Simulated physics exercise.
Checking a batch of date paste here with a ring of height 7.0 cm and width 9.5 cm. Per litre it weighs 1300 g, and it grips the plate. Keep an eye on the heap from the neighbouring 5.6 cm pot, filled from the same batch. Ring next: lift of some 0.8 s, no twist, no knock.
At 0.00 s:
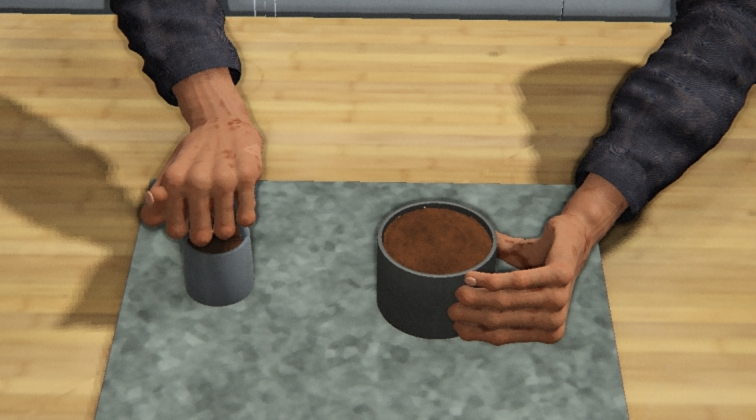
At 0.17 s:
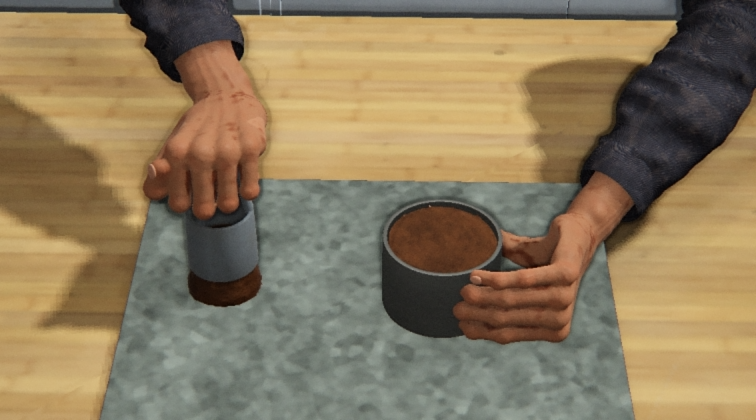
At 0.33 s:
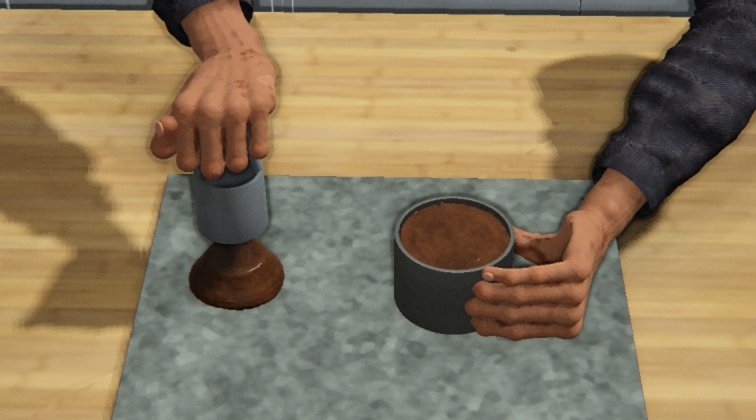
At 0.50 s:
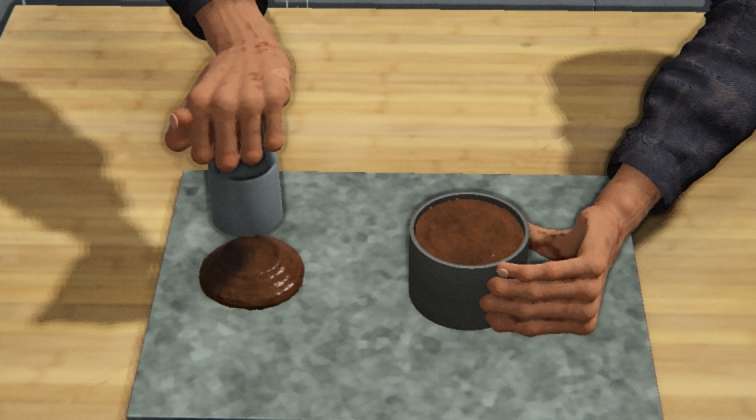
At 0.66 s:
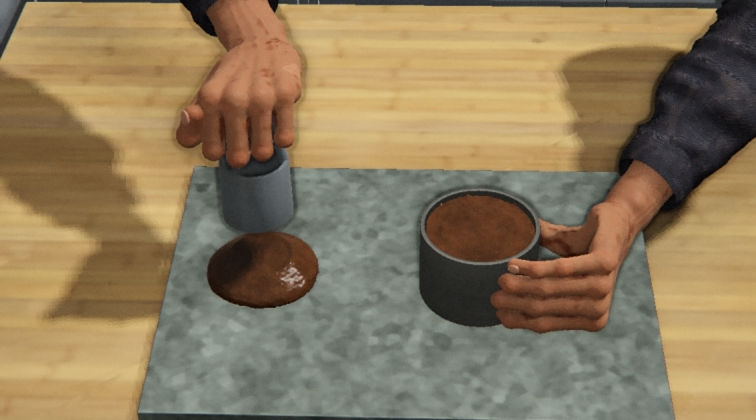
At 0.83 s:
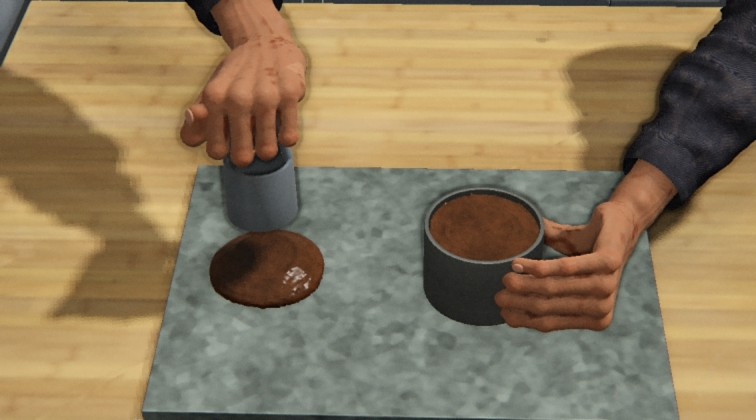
Brown paste slumping into a low, glossy mound as a hand lifts a small grey pot off it, another hand holding a filled dark mug-like container.
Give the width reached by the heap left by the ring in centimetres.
It comes to near 20.6 cm.
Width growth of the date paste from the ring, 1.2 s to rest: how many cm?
6.5 cm.
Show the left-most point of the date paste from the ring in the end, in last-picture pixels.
Position: Around (365, 290).
After 1.0 s, the ring is up 1.2 cm; the date paste has come down 0.2 cm to 6.8 cm and is 10 cm wide.
After 1.2 s, the ring is up 3.9 cm; the date paste has come down 2.1 cm to 4.9 cm and is 14 cm wide.
After 1.4 s, the ring is up 6.7 cm; the date paste has come down 3.7 cm to 3.3 cm and is 17 cm wide.
After 1.7 s, the ring is clear; the date paste has come down 4.3 cm to 2.7 cm and is 18 cm wide.
After 3.9 s, at rest, the ring is clear; the date paste has come down 4.7 cm to 2.3 cm and is 21 cm wide.
